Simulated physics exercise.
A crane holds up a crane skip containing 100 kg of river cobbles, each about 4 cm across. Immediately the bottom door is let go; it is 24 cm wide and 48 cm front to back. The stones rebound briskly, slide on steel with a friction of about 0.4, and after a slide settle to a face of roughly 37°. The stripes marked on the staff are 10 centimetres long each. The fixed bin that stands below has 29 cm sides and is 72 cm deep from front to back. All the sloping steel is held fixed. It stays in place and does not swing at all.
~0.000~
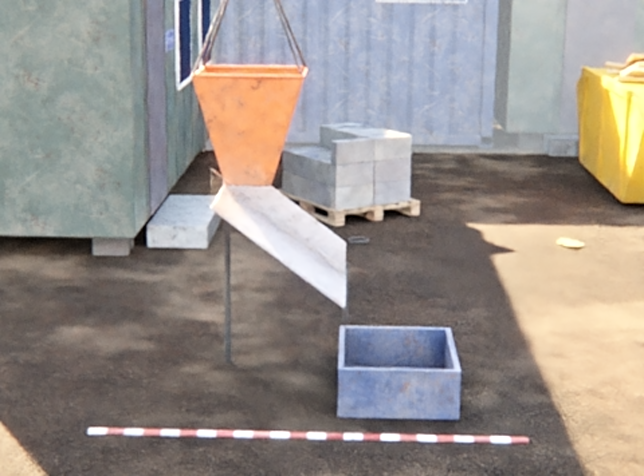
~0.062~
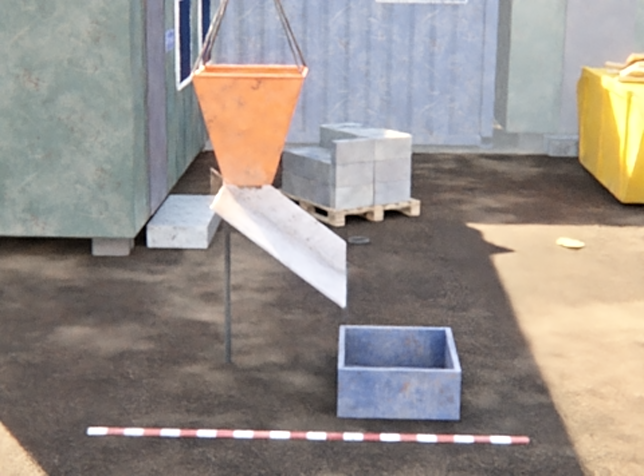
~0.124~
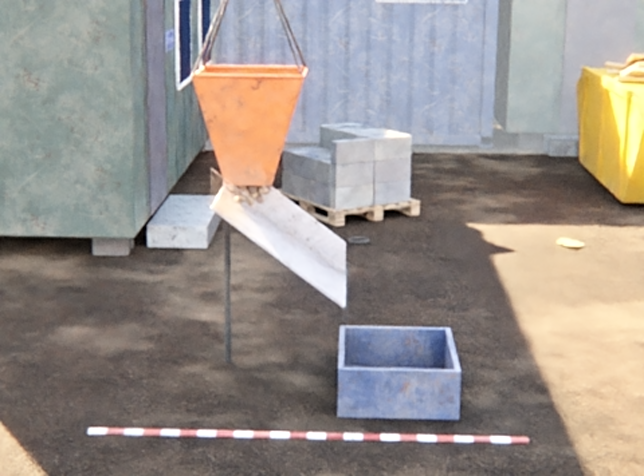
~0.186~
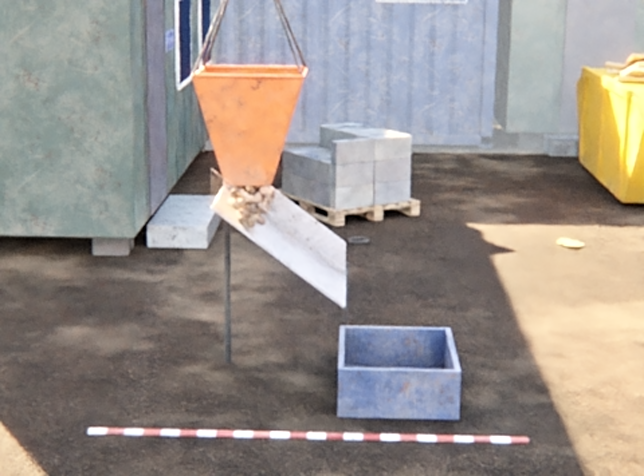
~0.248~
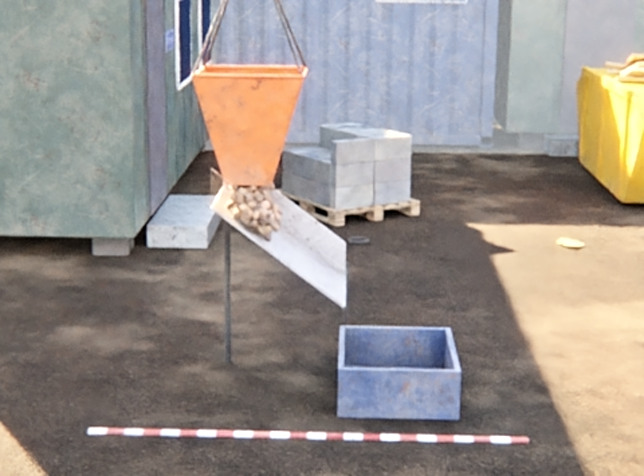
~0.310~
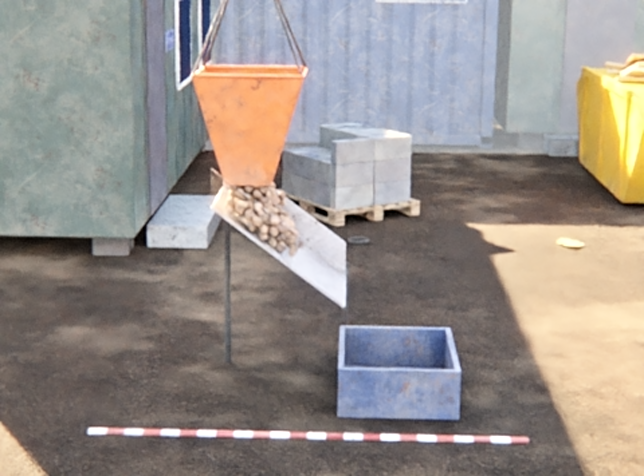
An orange skip hung from above over a tilted pale chute, and after a moment brownish stones came out of its bottom and slid down the chute to the right in a growing heap.
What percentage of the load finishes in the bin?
About 100 per cent.
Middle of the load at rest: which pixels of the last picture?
They settle centred roughly at (412, 374).
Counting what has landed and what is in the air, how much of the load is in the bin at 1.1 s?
Share: Around 75 %.
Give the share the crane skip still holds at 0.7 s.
Still inside: Roughly 0 percent.
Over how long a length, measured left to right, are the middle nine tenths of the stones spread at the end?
50 cm.
After 0.7 s, 2 % in the crane skip, 75 % on the steel, 1 % falling or lying left of the bin, 22 % falling or lying in the bin; the stones farthest right are at (433, 383).
After 1.1 s, 0 % in the crane skip, 26 % on the steel, 1 % falling or lying left of the bin, 74 % falling or lying in the bin; the stones farthest right are at (446, 379).
After 1.7 s, 0 % in the crane skip, 100 % falling or lying in the bin; the stones farthest right are at (452, 364).
After 2.6 s, 0 % in the crane skip, 100 % falling or lying in the bin; the stones farthest right are at (459, 378).
After 4.5 s, 0 % in the crane skip, 100 % in the bin; the stones farthest right are at (459, 378).
